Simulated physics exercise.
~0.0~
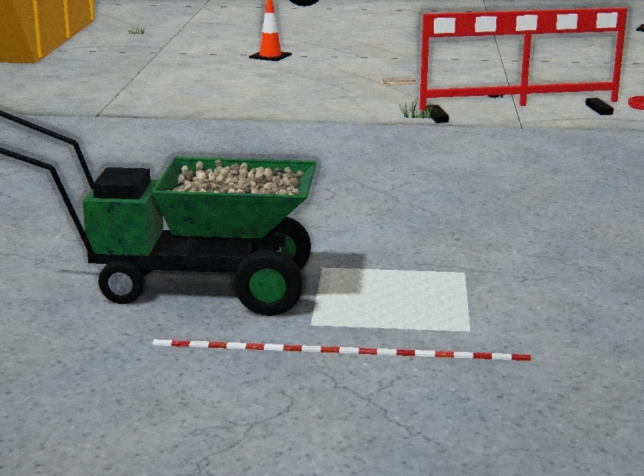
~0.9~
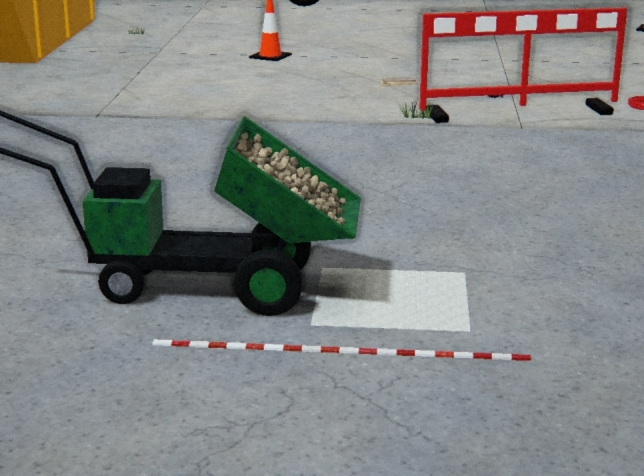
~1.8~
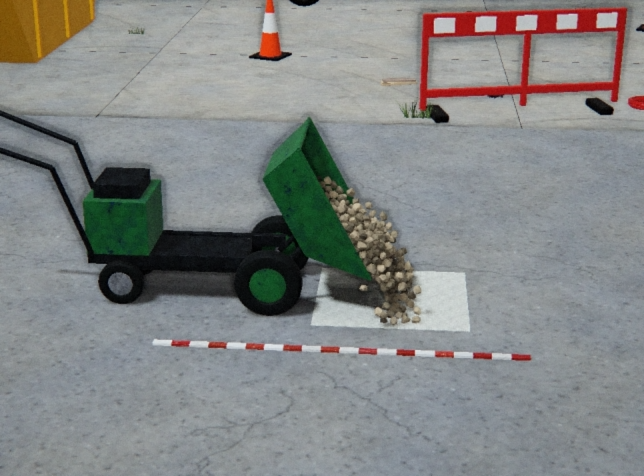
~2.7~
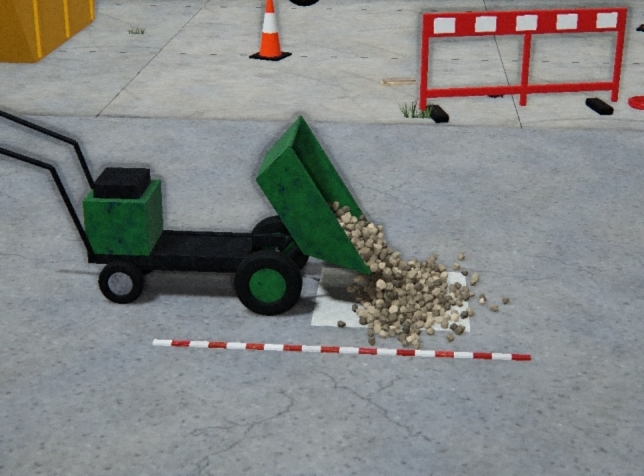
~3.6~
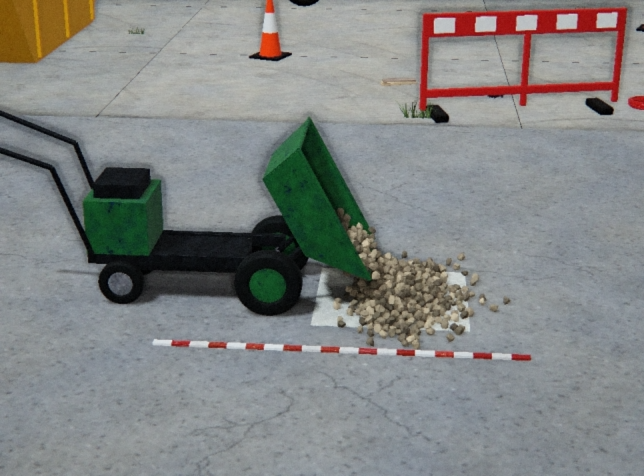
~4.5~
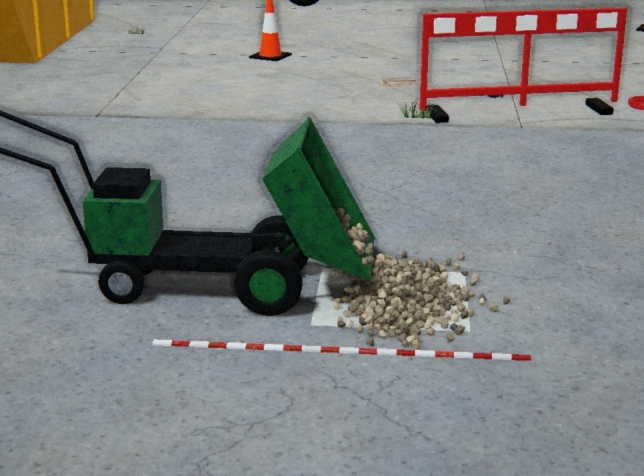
At first, a green motor barrow stands on grey concrete, its skip level and full of pale crushed stones, with a white sheet lying just ahead and a red-and-white staff in front. The skip tips forward to the right, its load still inside. As it steepens, stones slide over the lip and pour onto the sheet. The skip rocks back slightly while more stones tumble out and spread into a heap. It returns to its steep tilt and stays there, leaving most of the load on the sheet, a few stones scattered beyond it and some still in the skip.
